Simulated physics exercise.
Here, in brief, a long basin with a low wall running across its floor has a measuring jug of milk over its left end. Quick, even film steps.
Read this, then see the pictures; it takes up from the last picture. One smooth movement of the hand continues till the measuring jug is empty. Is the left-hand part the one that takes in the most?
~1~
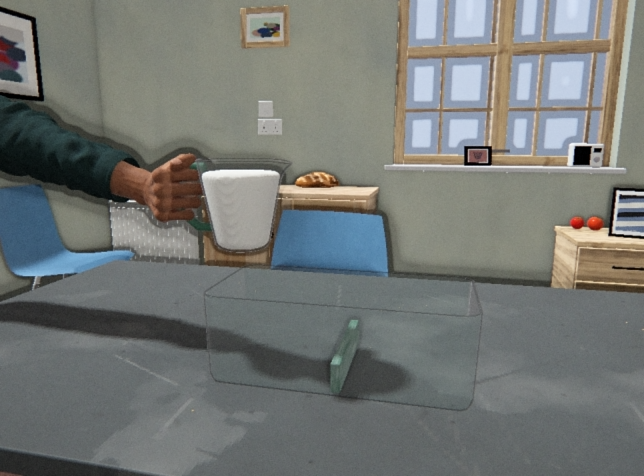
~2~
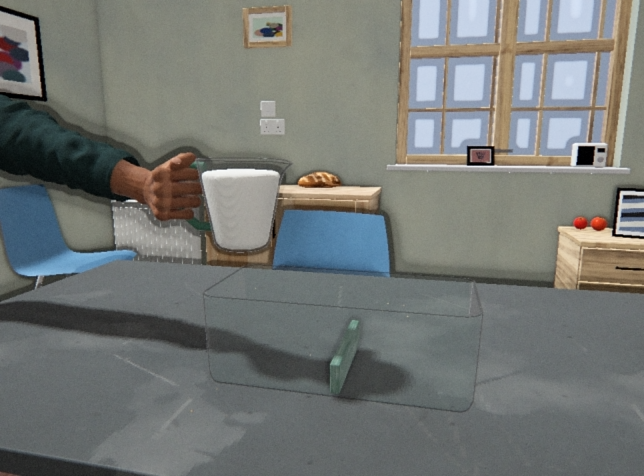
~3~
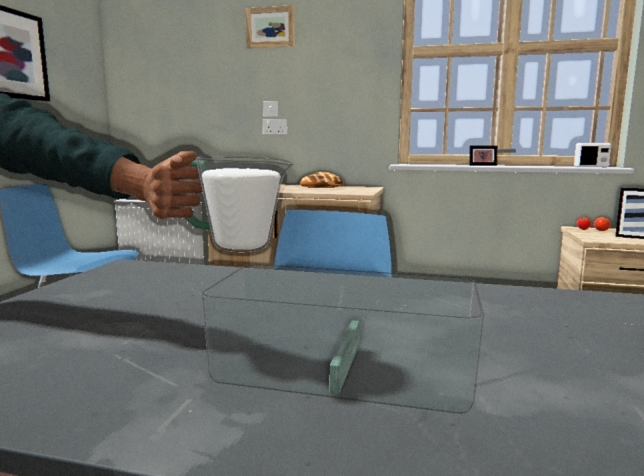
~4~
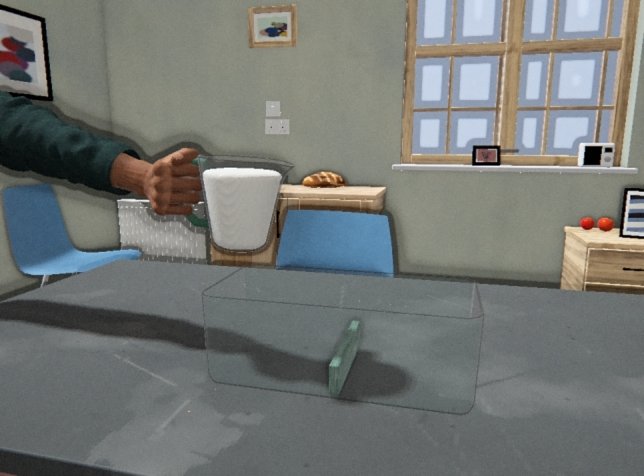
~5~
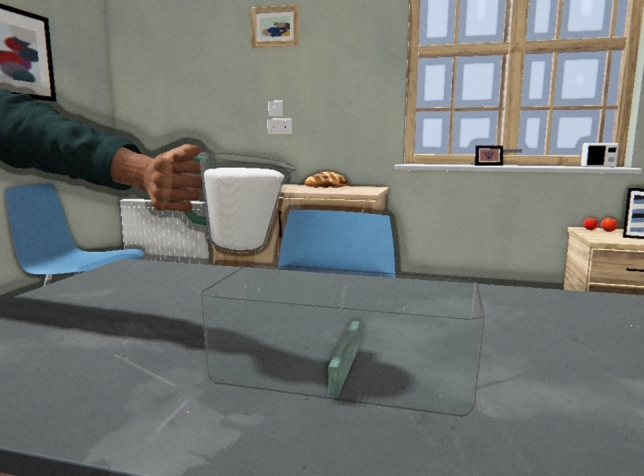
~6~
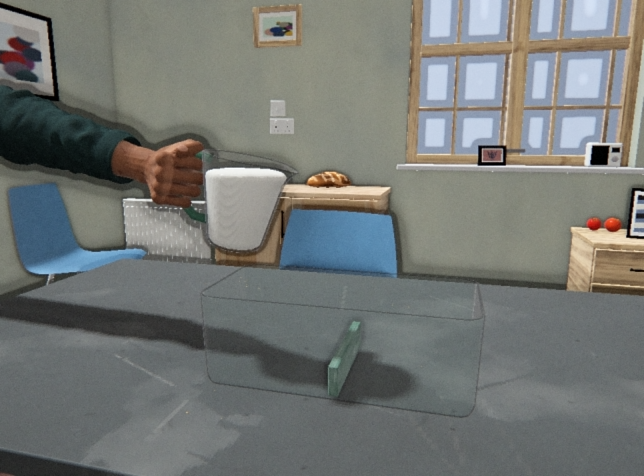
More to the left.
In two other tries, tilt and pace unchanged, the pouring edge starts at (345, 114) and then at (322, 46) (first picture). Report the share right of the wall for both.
Close to 90 % for the first start and close to 85 % for the second.
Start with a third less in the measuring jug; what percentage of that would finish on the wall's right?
About 5 parts in a hundred, give or take.
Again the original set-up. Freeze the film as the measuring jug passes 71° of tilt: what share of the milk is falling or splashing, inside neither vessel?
Something close to 20 percent of it.
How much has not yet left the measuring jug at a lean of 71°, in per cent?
Some 70 in a hundred has yet to spill out.
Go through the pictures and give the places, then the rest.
In the first frame, it leans 0°; its right rim is at (292, 162); the milk meets the walls at (208, 173) and (280, 175); the long basin's rim runs from (226, 279) to (477, 297); the wall's top is at (346, 341).
In the second frame, it leans 0°; its right rim is at (293, 162); the milk meets the walls at (208, 172) and (280, 174).
In the third frame, it leans 2°; its right rim is at (293, 163); the milk meets the walls at (208, 172) and (280, 174).
In the fourth frame, it leans 4°; its right rim is at (295, 165); the milk meets the walls at (210, 171) and (282, 175).
In the fifth frame, it leans 7°; its right rim is at (297, 168); the milk meets the walls at (212, 170) and (284, 175).
In the sixth frame, it leans 11°; its right rim is at (299, 172); the milk meets the walls at (212, 171) and (287, 175).
A moment on, the tilt is 71° and 69 per cent is still to pour, 5 is left of the wall and 7 right of it.
Next, the tilt is 108° and 10 per cent is still to pour, 59 is left of the wall and 23 right of it.
Then the tilt is 113° and 0 per cent is still to pour, 72 is left of the wall and 26 right of it.
Later the tilt is 113° and 0 per cent is still to pour, 72 is left of the wall and 26 right of it.
In the end 72 per cent lies left of the wall, 26 right of it and 2 outside.
